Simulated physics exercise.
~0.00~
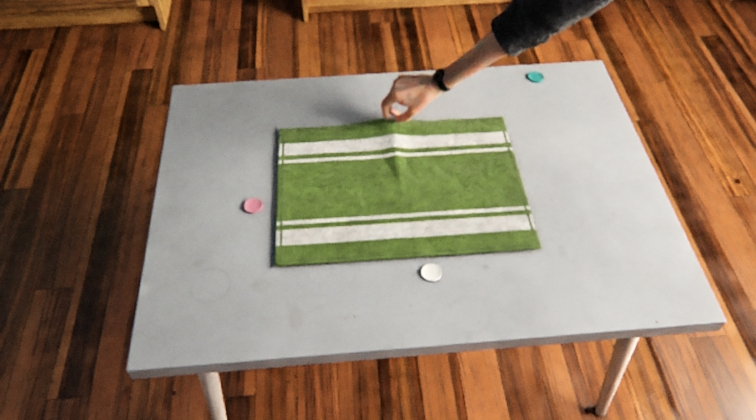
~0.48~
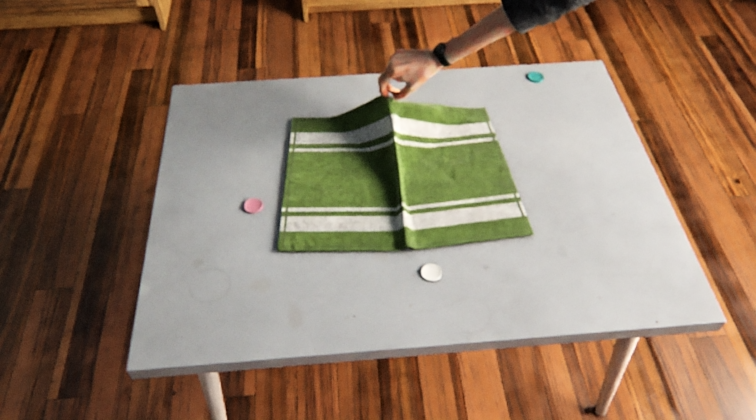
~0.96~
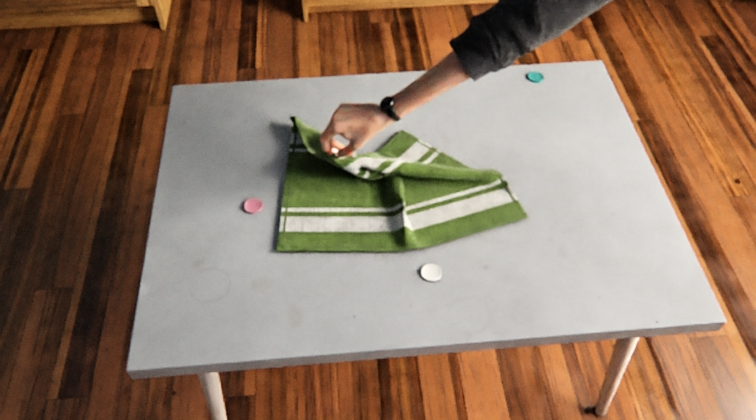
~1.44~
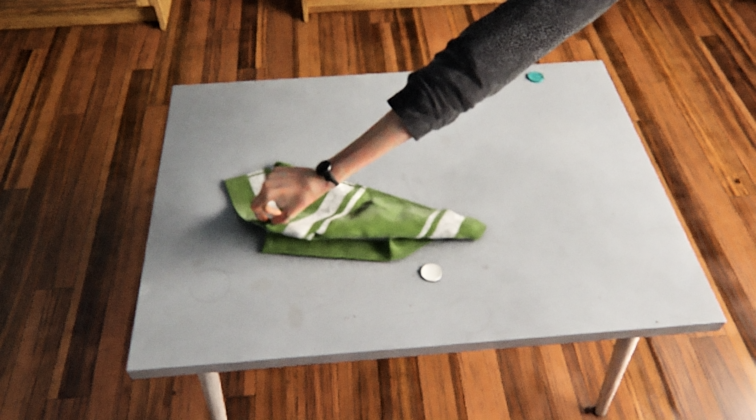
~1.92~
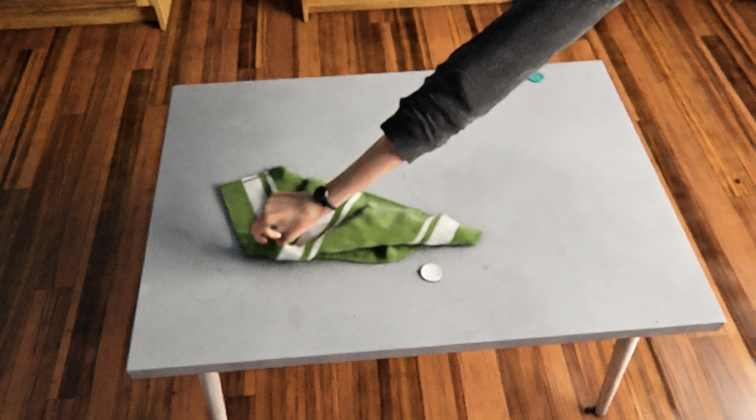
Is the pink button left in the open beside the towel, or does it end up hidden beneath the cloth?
It ends up hidden beneath the bunched green towel, while the white button and the teal badge stay uncovered.
Hand lifting a striped green towel by its far edge, then pulling it left and down into a crumpled heap over a pink button.
